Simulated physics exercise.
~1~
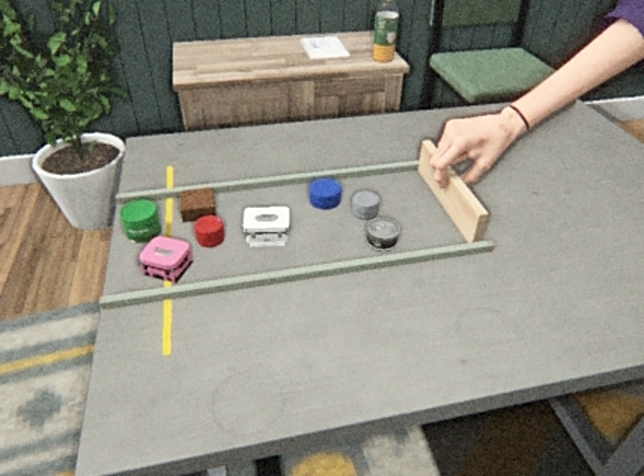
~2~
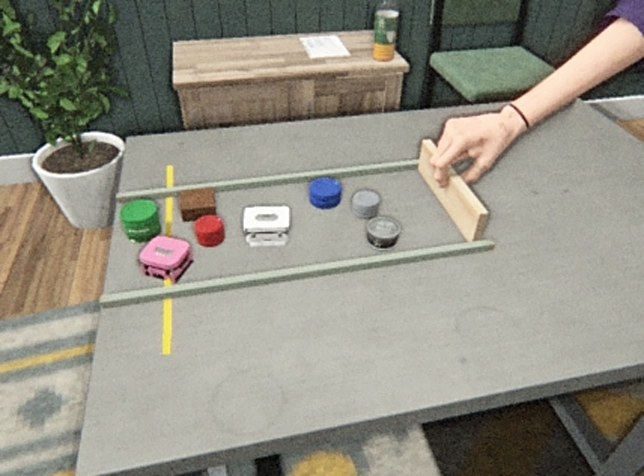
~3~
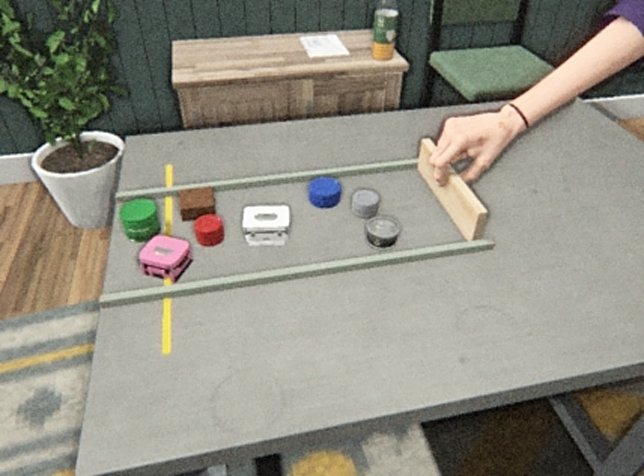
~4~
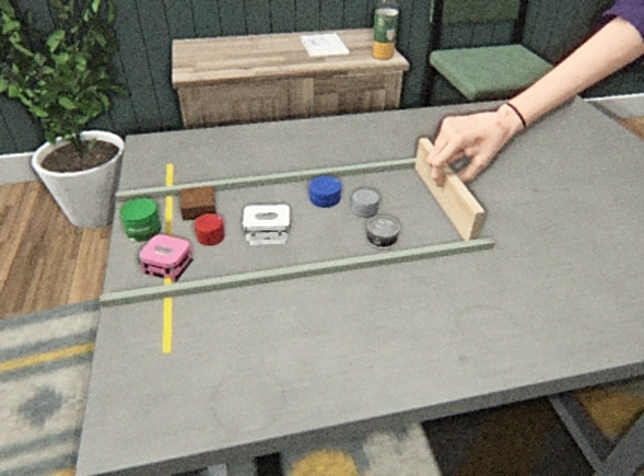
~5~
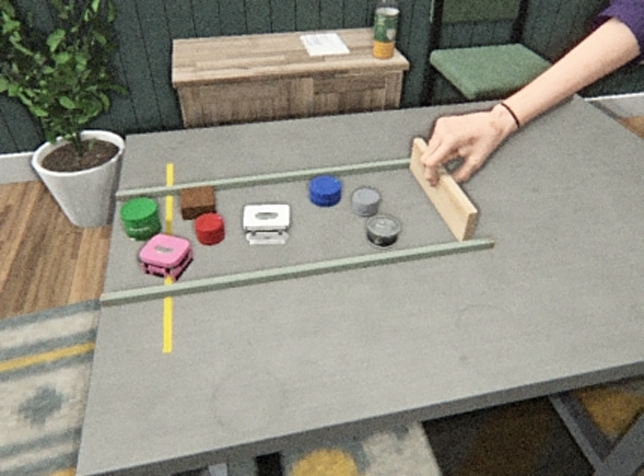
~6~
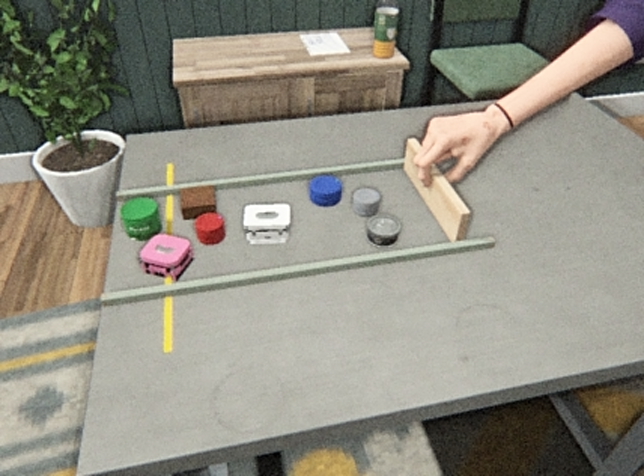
A hand sliding a wooden board slightly left between two rails on a grey table, the small scattered objects staying still.
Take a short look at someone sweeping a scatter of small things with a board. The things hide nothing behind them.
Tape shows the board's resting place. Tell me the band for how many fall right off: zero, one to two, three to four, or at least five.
Most likely the drop count will come to one or two.
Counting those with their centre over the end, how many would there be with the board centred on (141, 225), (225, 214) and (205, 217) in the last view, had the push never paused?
5; 0; 0.
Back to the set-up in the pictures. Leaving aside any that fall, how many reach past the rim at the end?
It comes to 3.
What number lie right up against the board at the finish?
It ends up touching 3.
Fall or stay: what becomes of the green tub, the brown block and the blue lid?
Looking at each: The green tub does drop; the brown block never drops; the blue lid never drops.
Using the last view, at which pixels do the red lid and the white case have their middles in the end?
The first sits around (112, 236), while the other sits around (129, 249).
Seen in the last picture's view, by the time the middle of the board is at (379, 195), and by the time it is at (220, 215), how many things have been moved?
2, then 8.
A little later, none off yet; green tub at rest near (142, 220); pink case at rest near (167, 257); brown block at rest near (199, 202).
Next, none off yet; green tub shifted a little near (127, 219); pink case shifted about its own width near (144, 266); brown block shifted about its own width near (158, 203).
When it is over, the number that fall off is one or two; down, pink case and green tub.
